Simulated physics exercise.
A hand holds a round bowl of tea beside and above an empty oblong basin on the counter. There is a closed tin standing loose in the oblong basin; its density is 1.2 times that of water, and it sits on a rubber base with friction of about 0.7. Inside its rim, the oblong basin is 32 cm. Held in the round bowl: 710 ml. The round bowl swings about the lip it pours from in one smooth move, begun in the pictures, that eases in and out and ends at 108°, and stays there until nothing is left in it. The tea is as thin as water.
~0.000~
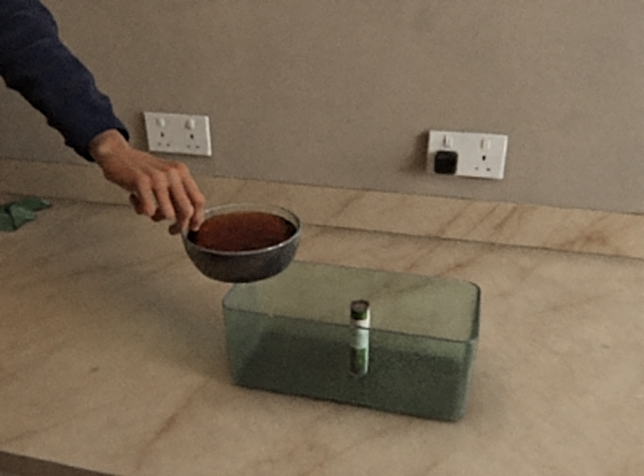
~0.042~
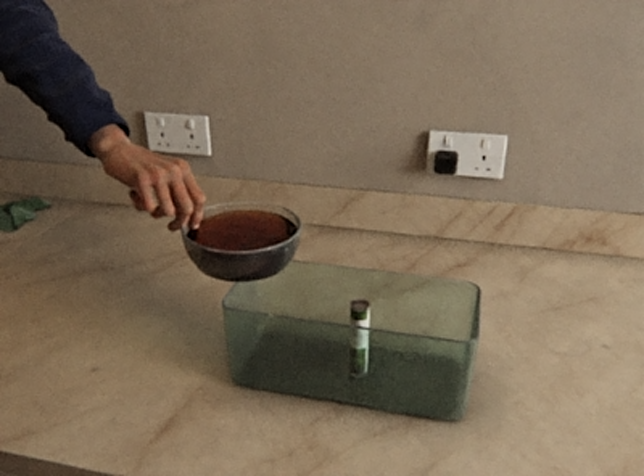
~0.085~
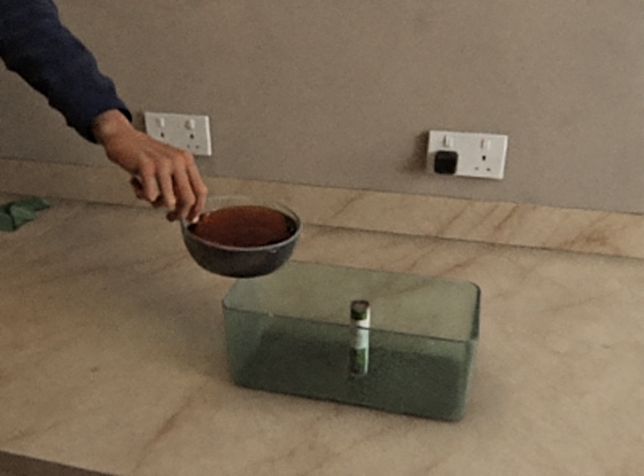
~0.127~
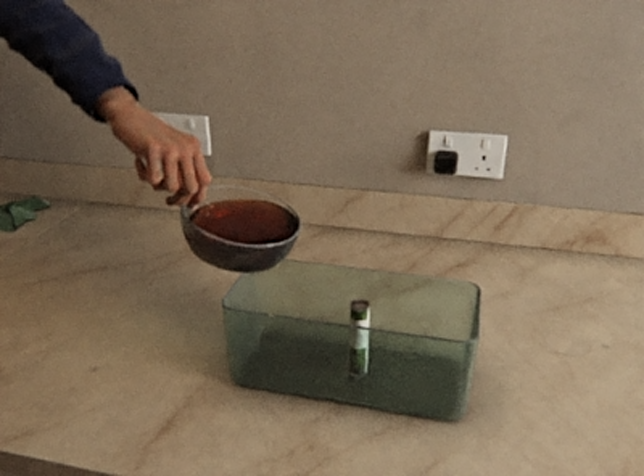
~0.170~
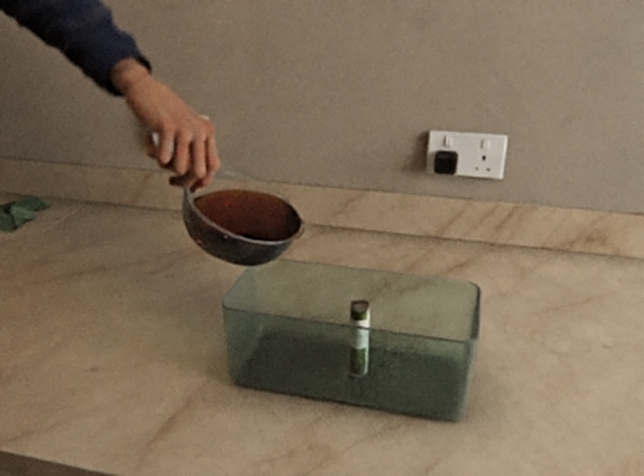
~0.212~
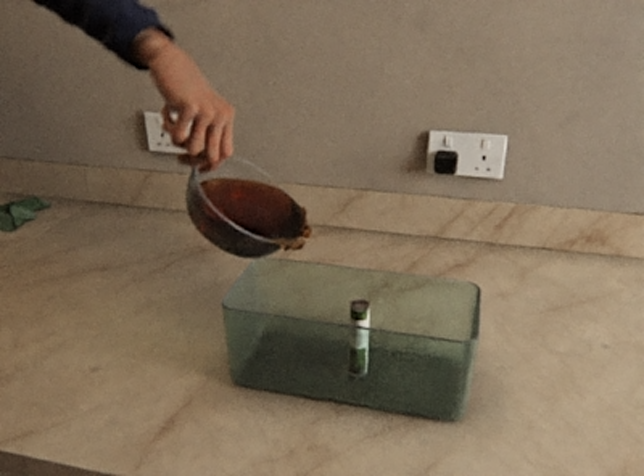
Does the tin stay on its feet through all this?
Yes.
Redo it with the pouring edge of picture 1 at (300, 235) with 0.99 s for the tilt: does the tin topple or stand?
It does not tip.
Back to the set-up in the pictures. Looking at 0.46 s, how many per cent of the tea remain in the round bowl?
Near 14 in a hundred.
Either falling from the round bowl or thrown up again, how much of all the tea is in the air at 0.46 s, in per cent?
Some 62 % is the figure.
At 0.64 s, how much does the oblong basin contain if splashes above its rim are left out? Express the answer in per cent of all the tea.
98 per cent, give or take a little.
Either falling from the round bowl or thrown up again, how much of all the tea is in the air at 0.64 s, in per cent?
Close to 2 per cent.
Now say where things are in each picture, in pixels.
In the first picture, it leans 0°; its right rim is at (298, 234); the tea meets the walls at (193, 225) and (298, 237); the oblong basin's rim runs from (238, 281) to (479, 313); the tin's top is at (360, 307).
In the second picture, it leans 2°; its right rim is at (298, 234); the tea meets the walls at (193, 224) and (298, 235).
In the third picture, it leans 6°; its right rim is at (298, 234); the tea meets the walls at (192, 220) and (297, 231).
In the fourth picture, it leans 14°; its right rim is at (297, 234); the tea meets the walls at (192, 211) and (298, 227).
In the fifth picture, it leans 24°; its right rim is at (297, 234); the tea meets the walls at (193, 199) and (295, 225); 4 per cent is over the edge.
In the sixth picture, it leans 36°; its right rim is at (296, 234); the tea meets the walls at (197, 184) and (284, 215); 8 per cent is over the edge.
After 0.46 s the tilt is 102° and 14 per cent is still to pour; the tin stands where it began.
After 0.64 s the tilt is 108° and 0 per cent is still to pour; the tin stands where it began.
After 0.83 s the tilt is 108° and 0 per cent is still to pour; the tin stands where it began.
After 1.04 s the tilt is 108° and 0 per cent is still to pour; the tin stands where it began.
In the end the tin stands where it began.
